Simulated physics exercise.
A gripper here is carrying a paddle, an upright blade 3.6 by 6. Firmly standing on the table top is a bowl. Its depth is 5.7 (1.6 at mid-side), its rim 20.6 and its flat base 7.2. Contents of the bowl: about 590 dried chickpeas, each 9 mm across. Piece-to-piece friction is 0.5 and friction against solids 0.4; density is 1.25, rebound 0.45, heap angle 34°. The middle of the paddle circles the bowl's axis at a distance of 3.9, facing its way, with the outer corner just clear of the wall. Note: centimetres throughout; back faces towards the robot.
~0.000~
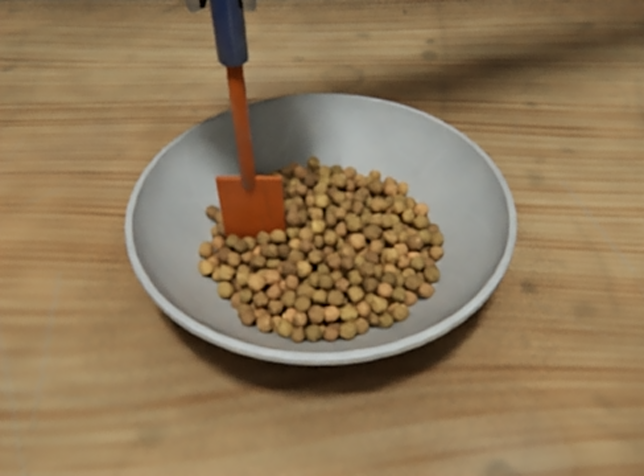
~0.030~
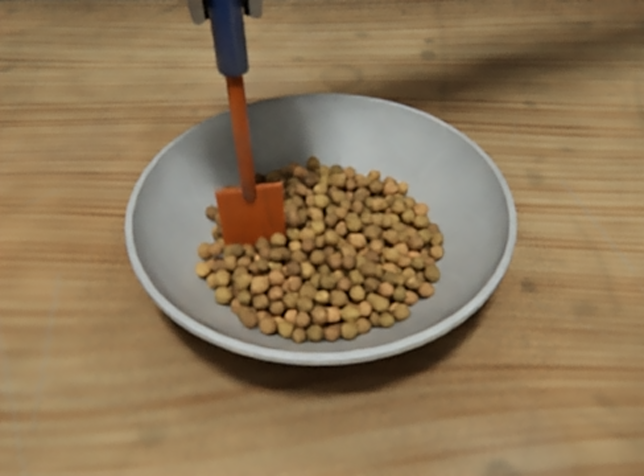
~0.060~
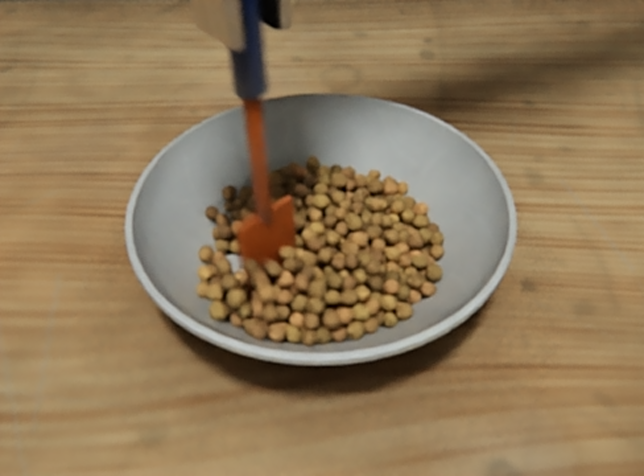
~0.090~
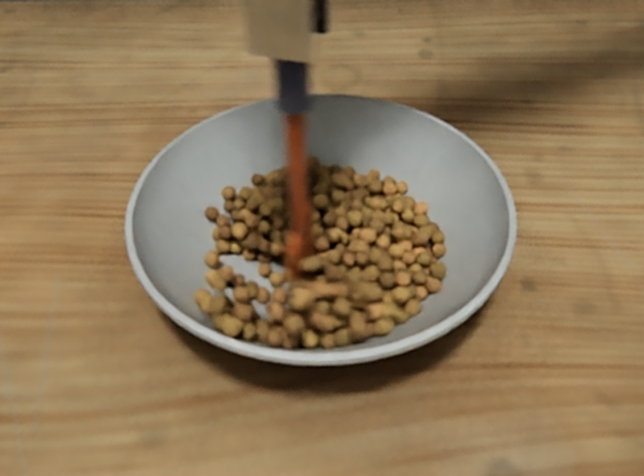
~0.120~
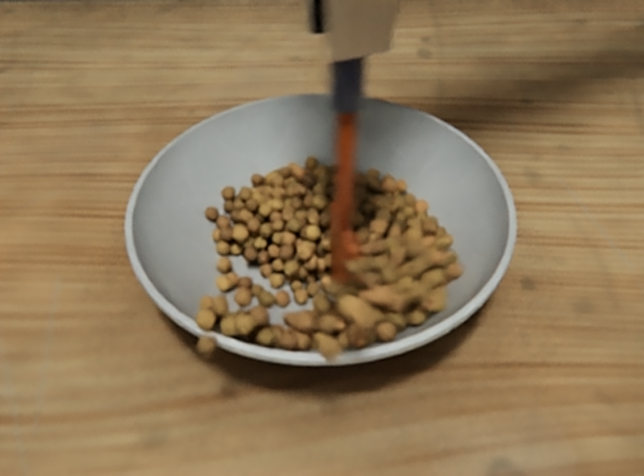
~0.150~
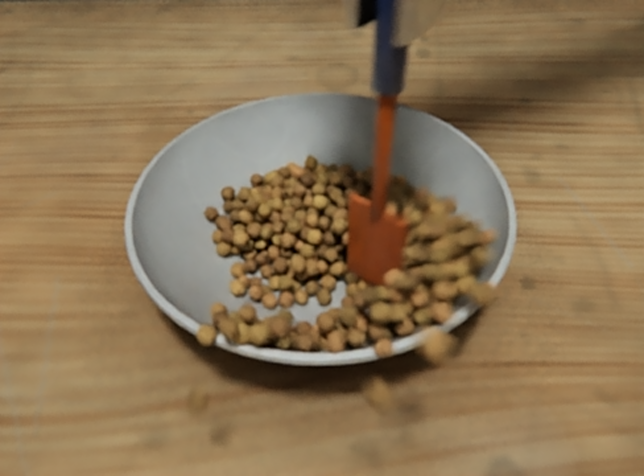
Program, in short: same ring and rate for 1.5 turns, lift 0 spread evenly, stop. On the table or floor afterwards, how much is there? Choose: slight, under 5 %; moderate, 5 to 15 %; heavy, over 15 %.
It is heavy.
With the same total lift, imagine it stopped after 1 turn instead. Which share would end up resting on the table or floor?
Roughly 20 per cent.
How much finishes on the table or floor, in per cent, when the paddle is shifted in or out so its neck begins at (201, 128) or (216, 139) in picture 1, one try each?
Near 20 per cent and near 35 per cent, in that order.
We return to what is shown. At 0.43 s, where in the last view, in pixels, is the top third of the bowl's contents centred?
Close to pixel (231, 273).
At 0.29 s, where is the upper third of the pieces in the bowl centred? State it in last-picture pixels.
About (334, 142).
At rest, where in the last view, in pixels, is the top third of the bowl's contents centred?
Roughly at pixel (371, 204).
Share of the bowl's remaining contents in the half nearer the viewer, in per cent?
I'd put it near 45 per cent.
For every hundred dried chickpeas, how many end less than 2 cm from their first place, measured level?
That comes to some 5 per cent.
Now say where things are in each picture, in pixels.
The first picture shows paddle neck at (246, 156), 0° round; upper third of the load around (321, 236), from x 205 to 435, top at y 165; 592 in the bowl.
The second picture shows paddle neck at (246, 166), 12° round; upper third of the load around (320, 237), from x 205 to 435, top at y 165.
The third picture shows paddle neck at (262, 189), 43° round; upper third of the load around (315, 254), from x 205 to 435, top at y 165.
The fourth picture shows paddle neck at (299, 204), 76° round; upper third of the load around (329, 272), from x 205 to 440, top at y 165.
The fifth picture shows paddle neck at (345, 203), 108° round; upper third of the load around (367, 279), from x 205 to 455, top at y 165; 589 in the bowl, 3 in flight or on the tool.
The sixth picture shows paddle neck at (380, 186), 140° round; upper third of the load around (405, 262), from x 200 to 485, top at y 165; 585 in the bowl, 7 in flight or on the tool.
By 0.29 s, 292° round, highest piece 11 above the table; 520 in the bowl, 27 on the table or floor, 45 in flight or on the tool.
By 0.43 s, 83° round, highest piece 8 above the table; 486 in the bowl, 88 on the table or floor, 18 in flight or on the tool.
By 0.70 s, 180° round, highest piece 6 above the table; 453 in the bowl, 137 on the table or floor, 2 in flight or on the tool.
By 1.40 s, 180° round, highest piece 5 above the table; 453 in the bowl, 139 on the table or floor.
Final count, 453 in the bowl, 139 on the table or floor. That is 23 % on the table or floor.
